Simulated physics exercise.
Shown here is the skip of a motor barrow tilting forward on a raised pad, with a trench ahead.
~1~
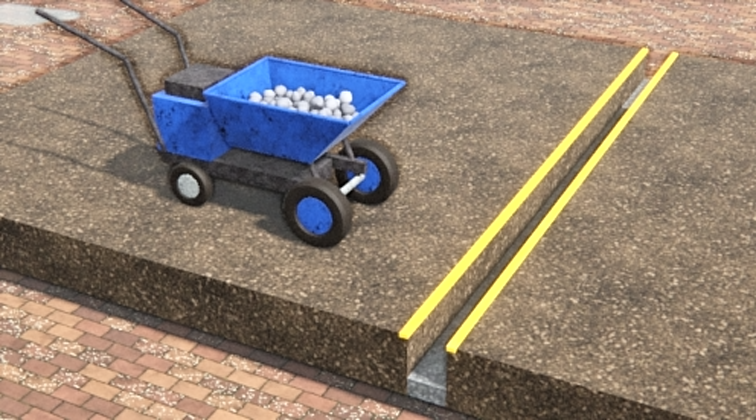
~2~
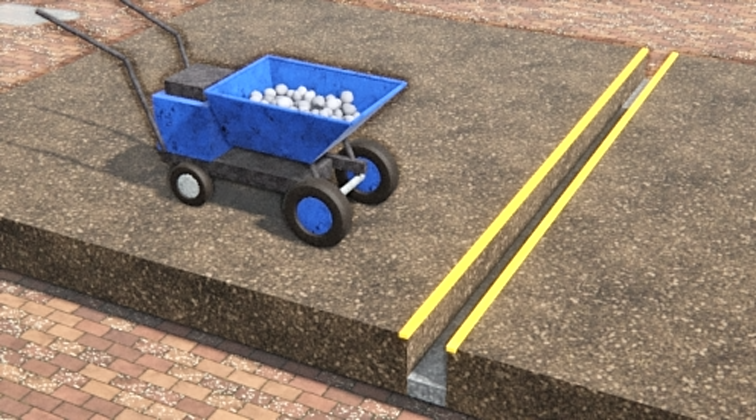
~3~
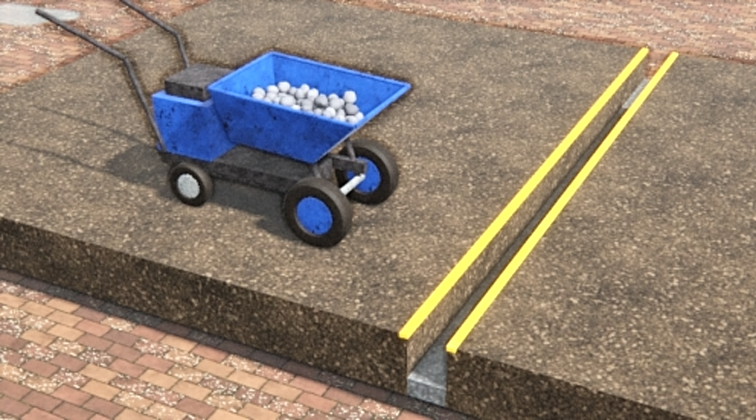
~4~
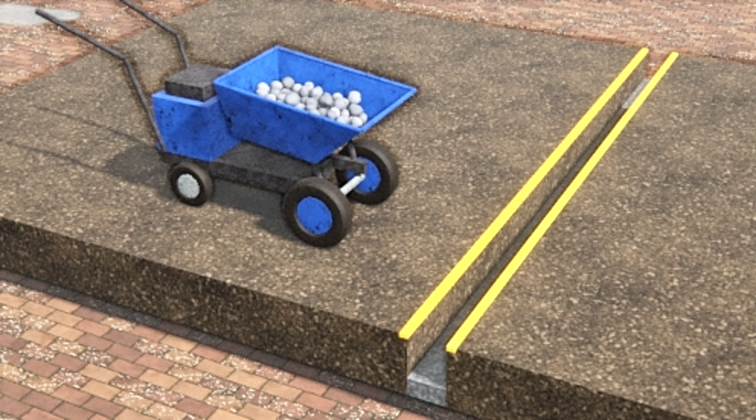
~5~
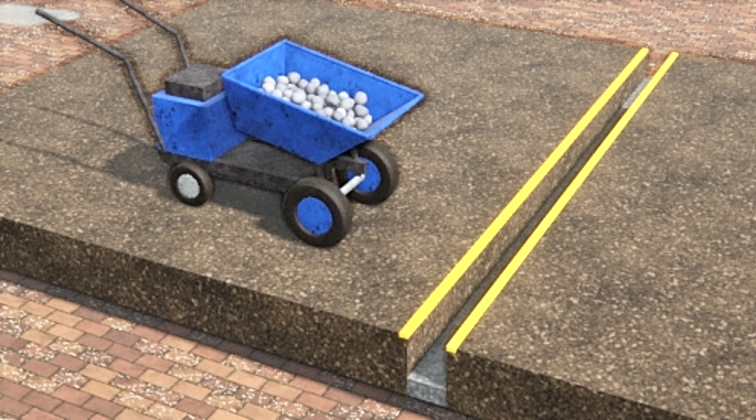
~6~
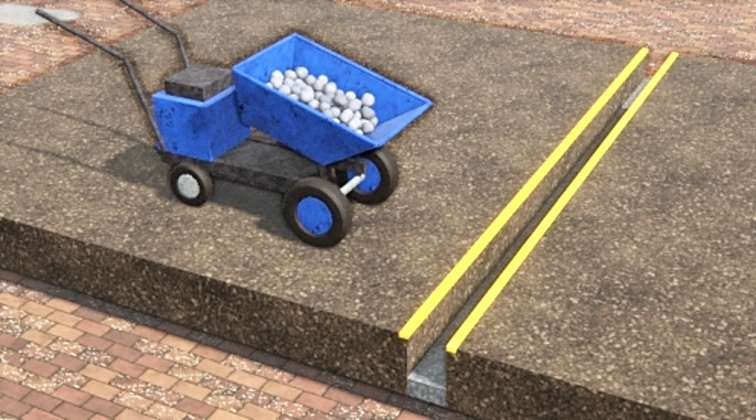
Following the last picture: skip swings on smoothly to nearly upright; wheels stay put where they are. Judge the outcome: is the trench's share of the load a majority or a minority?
A majority.
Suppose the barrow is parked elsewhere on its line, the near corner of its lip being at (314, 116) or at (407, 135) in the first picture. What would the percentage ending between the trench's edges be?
The first gives close to 40 per cent and the second 20 per cent.
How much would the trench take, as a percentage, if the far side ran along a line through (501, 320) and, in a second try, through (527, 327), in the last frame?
In order, some 80 and some 80 percent.
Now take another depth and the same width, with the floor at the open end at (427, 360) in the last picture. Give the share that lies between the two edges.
60 %.
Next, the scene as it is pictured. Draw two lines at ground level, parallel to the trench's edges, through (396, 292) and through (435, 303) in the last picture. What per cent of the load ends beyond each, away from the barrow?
100 % and 80 %.
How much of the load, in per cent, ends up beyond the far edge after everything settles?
Estimate: Some 5 percent.
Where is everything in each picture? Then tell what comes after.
In the first picture, lip of the skip (349, 123), level; top of the load (291, 113), round cobbles; first edge of the trench (431, 301); far edge (477, 313), the trench under half as wide as the skip, and about as deep as wide.
In the second picture, lip of the skip (351, 124), level; top of the load (292, 112).
In the third picture, lip of the skip (355, 127), tipped barely; top of the load (275, 110).
In the fourth picture, lip of the skip (361, 131), tipped a little; top of the load (282, 99).
In the fifth picture, lip of the skip (369, 137), tipped a little; top of the load (288, 95).
In the sixth picture, lip of the skip (378, 146), tipped clearly; top of the load (281, 94); first edge of the trench (431, 301); far edge (477, 313).
Just after the last frame, skip tipped steeply; every one in the skip.
A moment on, skip tipped steeply; the larger part in the skip; roughly a quarter short of the trench; about a tenth in or heaped over the trench; just a few falling.
Further on, skip tipped right over; just a few in the skip; roughly a quarter short of the trench; roughly two thirds in or heaped over the trench; about a tenth beyond it.
When it is over, skip tipped right over; roughly a quarter short of the trench; the larger part in or heaped over the trench; about a tenth beyond it.
